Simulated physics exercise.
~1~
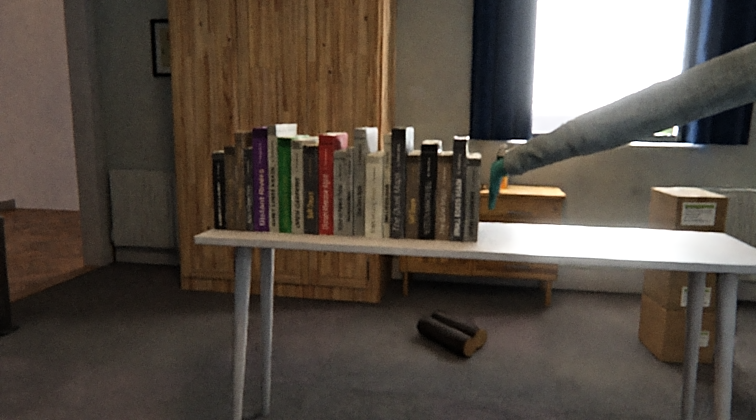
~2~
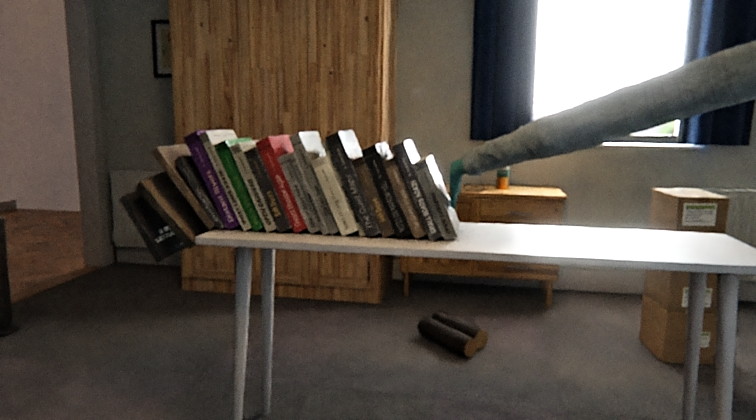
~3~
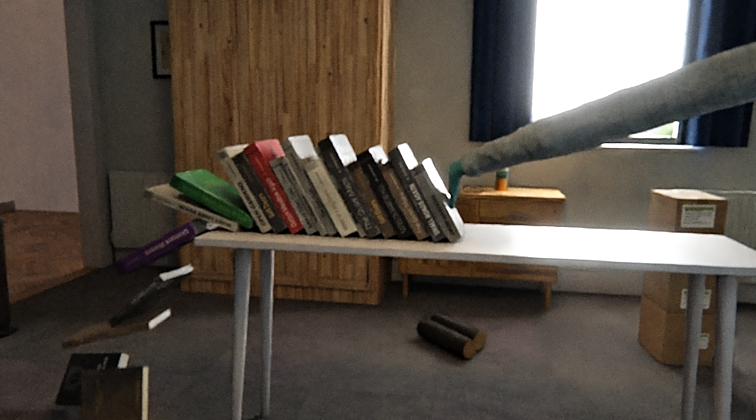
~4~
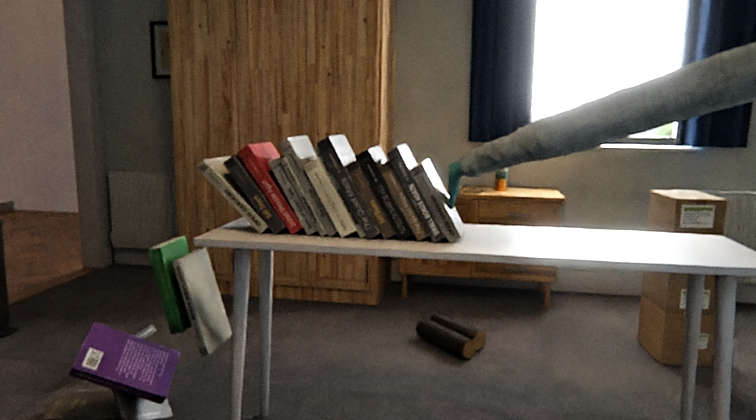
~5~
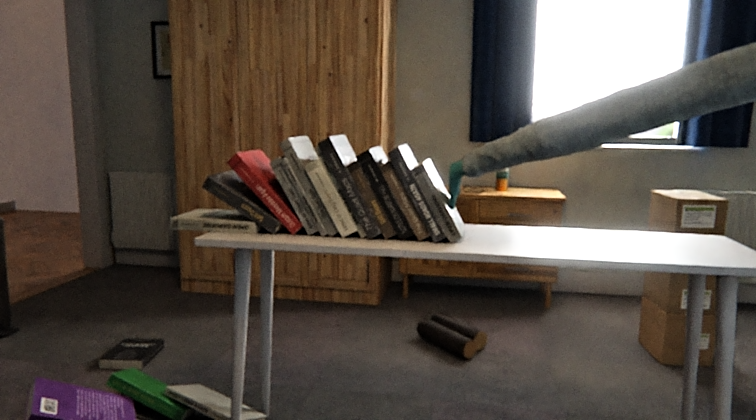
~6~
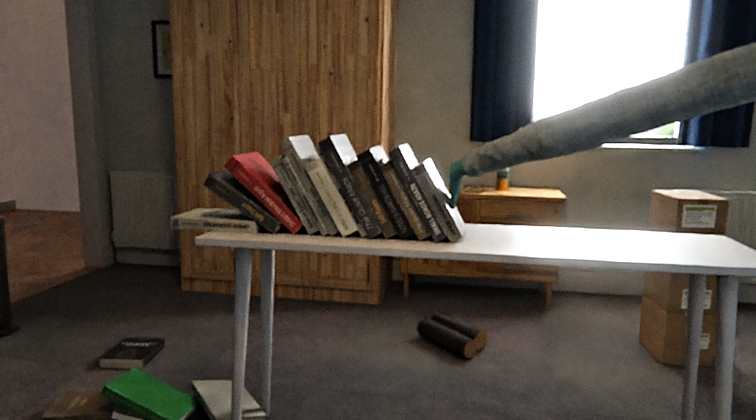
A sleeved arm with a teal hand pushes a row of upright books leftward along a white table, in front of a tall wooden cabinet. The whole row tilts left, and the books at the far end begin tipping over the table's edge. The hand stops against the last book, while the purple book slides off and the green one topples after it. Both drop to the floor among other fallen books. At the end, one pale book lies flat, jutting over the edge, with the red book and the rest leaning behind it.
